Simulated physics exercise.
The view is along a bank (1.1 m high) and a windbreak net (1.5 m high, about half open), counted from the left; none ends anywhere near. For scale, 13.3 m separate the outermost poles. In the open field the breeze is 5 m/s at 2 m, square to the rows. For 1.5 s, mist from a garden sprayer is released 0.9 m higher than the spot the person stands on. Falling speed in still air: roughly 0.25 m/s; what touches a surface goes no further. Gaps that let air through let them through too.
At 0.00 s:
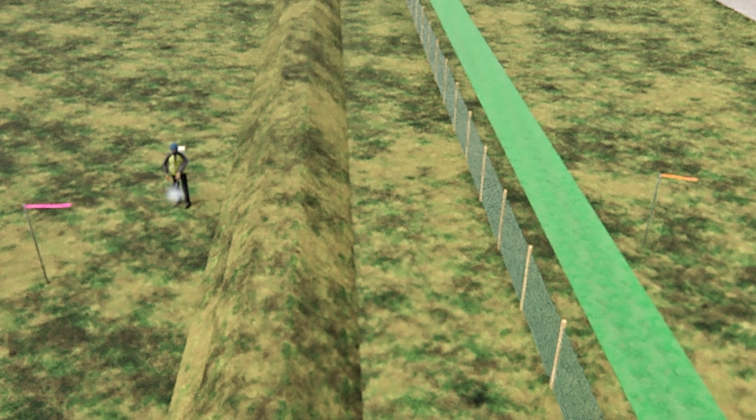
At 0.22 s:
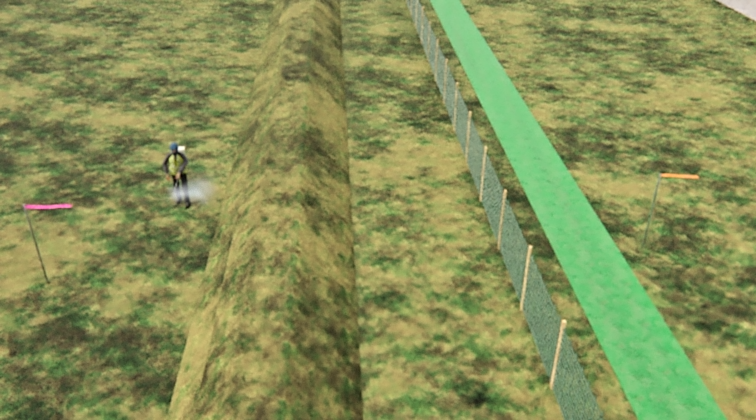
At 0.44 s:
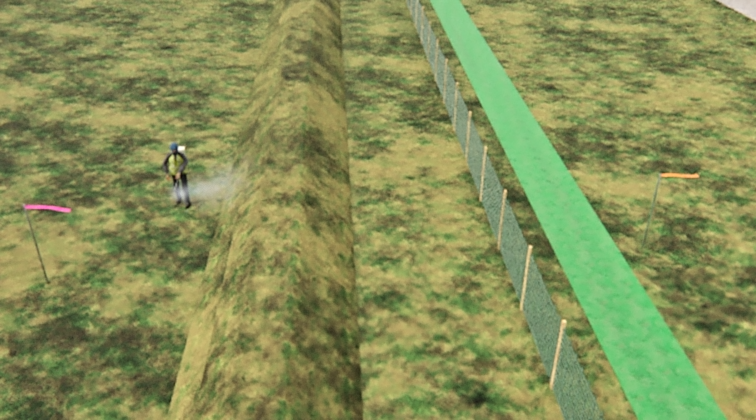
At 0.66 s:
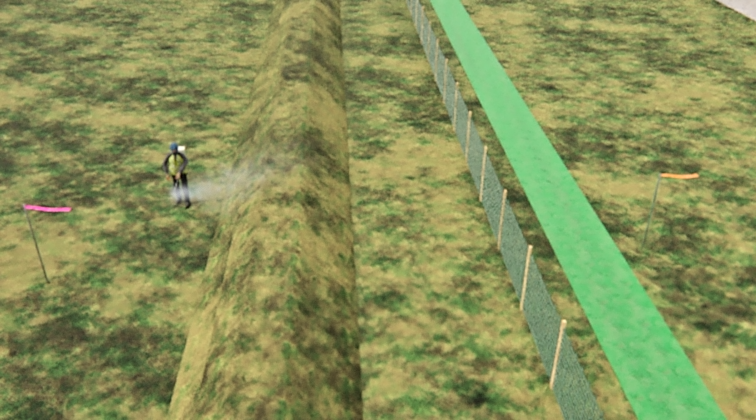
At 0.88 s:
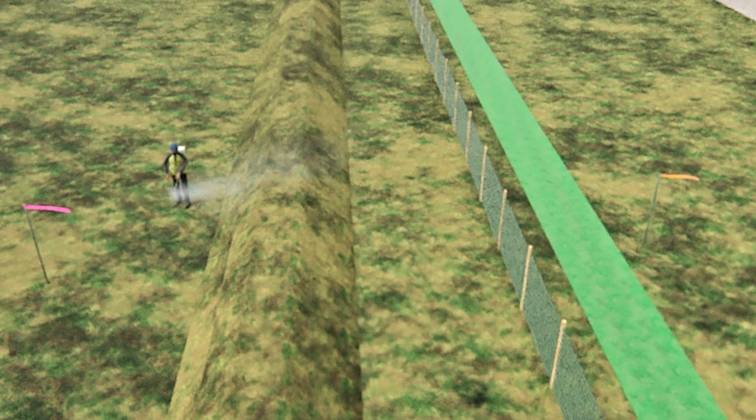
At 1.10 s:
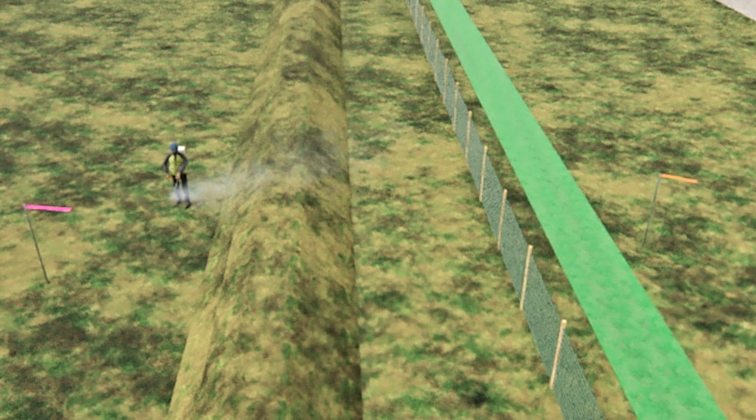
A pale mist puffs out beside a standing person on the left, then drifts rightward in a lengthening, thinning trail. It reaches the grassy bank and spreads up over its top, while the person stays in place, ribbons stream to the right, and the netting and green strip beyond remain still.
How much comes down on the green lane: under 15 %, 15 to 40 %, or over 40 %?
The share landing there is under 15 %.
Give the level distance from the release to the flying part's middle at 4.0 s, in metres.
About 11.5 m.
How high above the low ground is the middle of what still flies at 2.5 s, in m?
About 1.6 m.
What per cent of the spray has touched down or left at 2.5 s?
Near 15 %.
After 2.5 s, 0 % lies on the green lane; 17 % has touched down or left; the middle of what still flies is 1.6 m above the low ground, near (429, 160).
After 4.0 s, 0 % lies on the green lane; 26 % has touched down or left; the middle of what still flies is 1.3 m above the low ground, near (652, 162).
After 8.0 s, 3 % lies on the green lane; 64 % has touched down or left.
After 20.0 s, 4 % lies on the green lane; 100 % has touched down or left.
After 45.0 s, 4 % lies on the green lane; 100 % has touched down or left.
